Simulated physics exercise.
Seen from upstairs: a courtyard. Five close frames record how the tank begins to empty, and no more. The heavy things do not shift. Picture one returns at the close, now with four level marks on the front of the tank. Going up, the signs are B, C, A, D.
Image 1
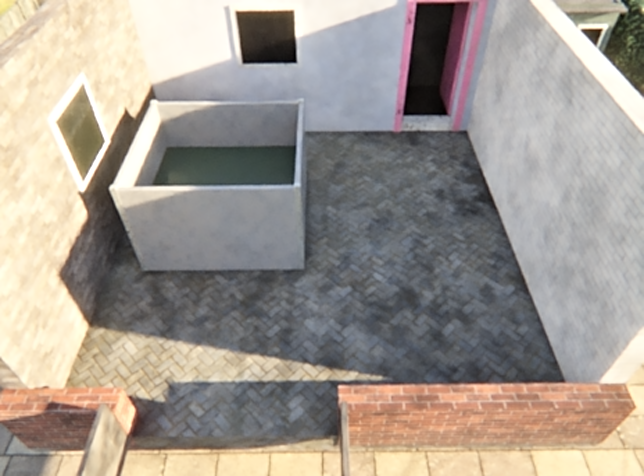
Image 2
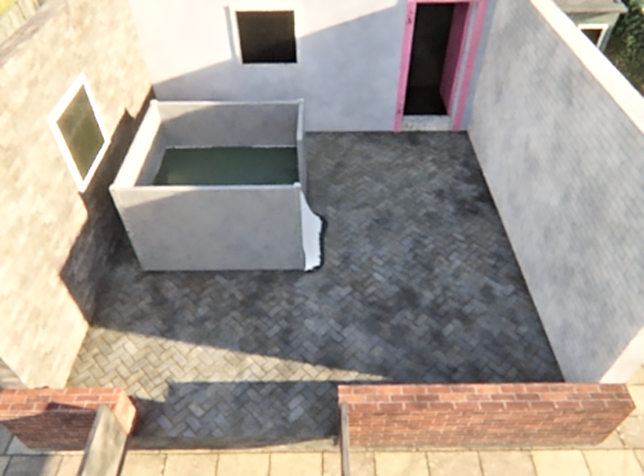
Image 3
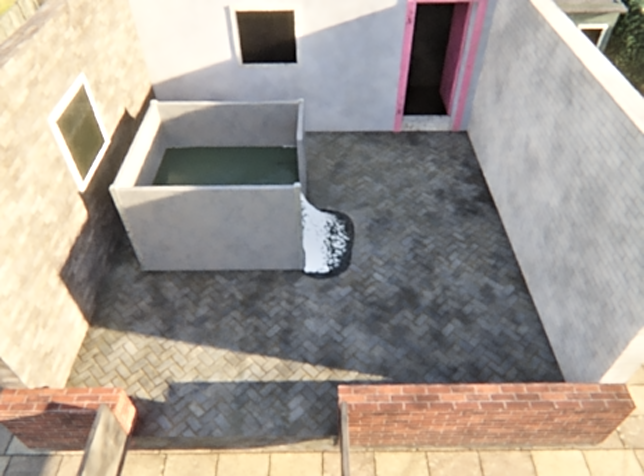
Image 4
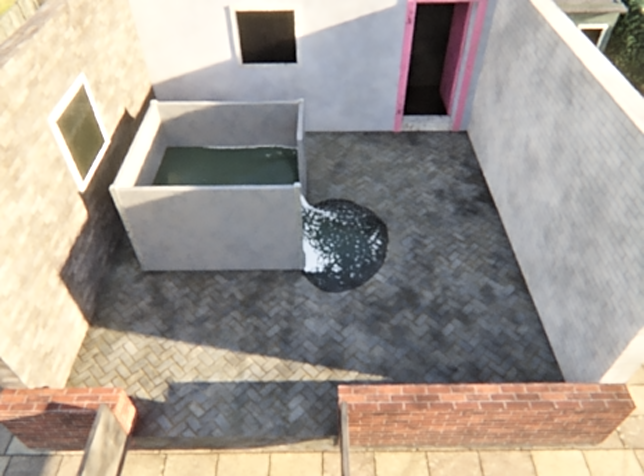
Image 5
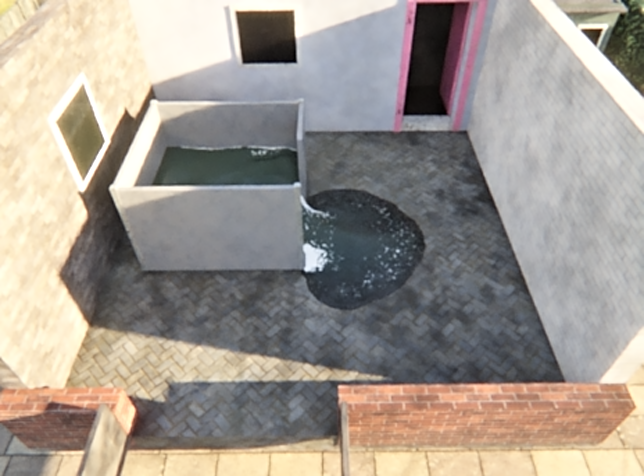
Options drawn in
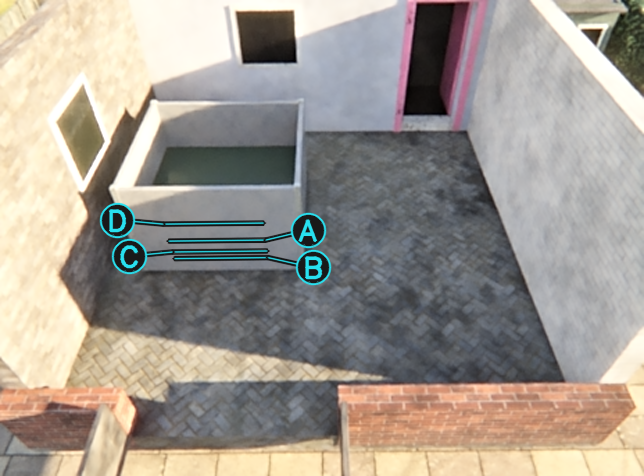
In a walled, brick-paved yard seen from upstairs, water in a pale tank sat still, then poured out of its right side, foamed on the ground and spread rightward in a widening dark pool.
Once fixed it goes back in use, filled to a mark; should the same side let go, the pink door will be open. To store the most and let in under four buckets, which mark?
The answer is line A.
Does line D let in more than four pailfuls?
Yes, that goes wrong.
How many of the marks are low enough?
Three.
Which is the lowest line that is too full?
Here it is line D.
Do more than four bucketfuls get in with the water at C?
No, that is safe.
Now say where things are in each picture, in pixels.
Water in the tank at rest, its middle at (226, 184); foot of the pink doorway at (426, 131); open gate at (229, 384), in the first picture.
In the second picture, 1 % of the ground under water, visible out to (314, 216).
In the third picture, 3 % of the ground under water, visible out to (344, 219).
In the fourth picture, 6 % of the ground under water, visible out to (378, 225).
In the fifth picture, 11 % of the ground under water, visible out to (414, 230).
In cyan, A at (217, 240); B at (221, 258); C at (219, 251); D at (213, 223); from the bottom up B, C, A, D.
With A, a bucket or two gets in.
With B, nothing gets over.
With C, nothing gets over.
With D, about 9 bucketfuls get in.
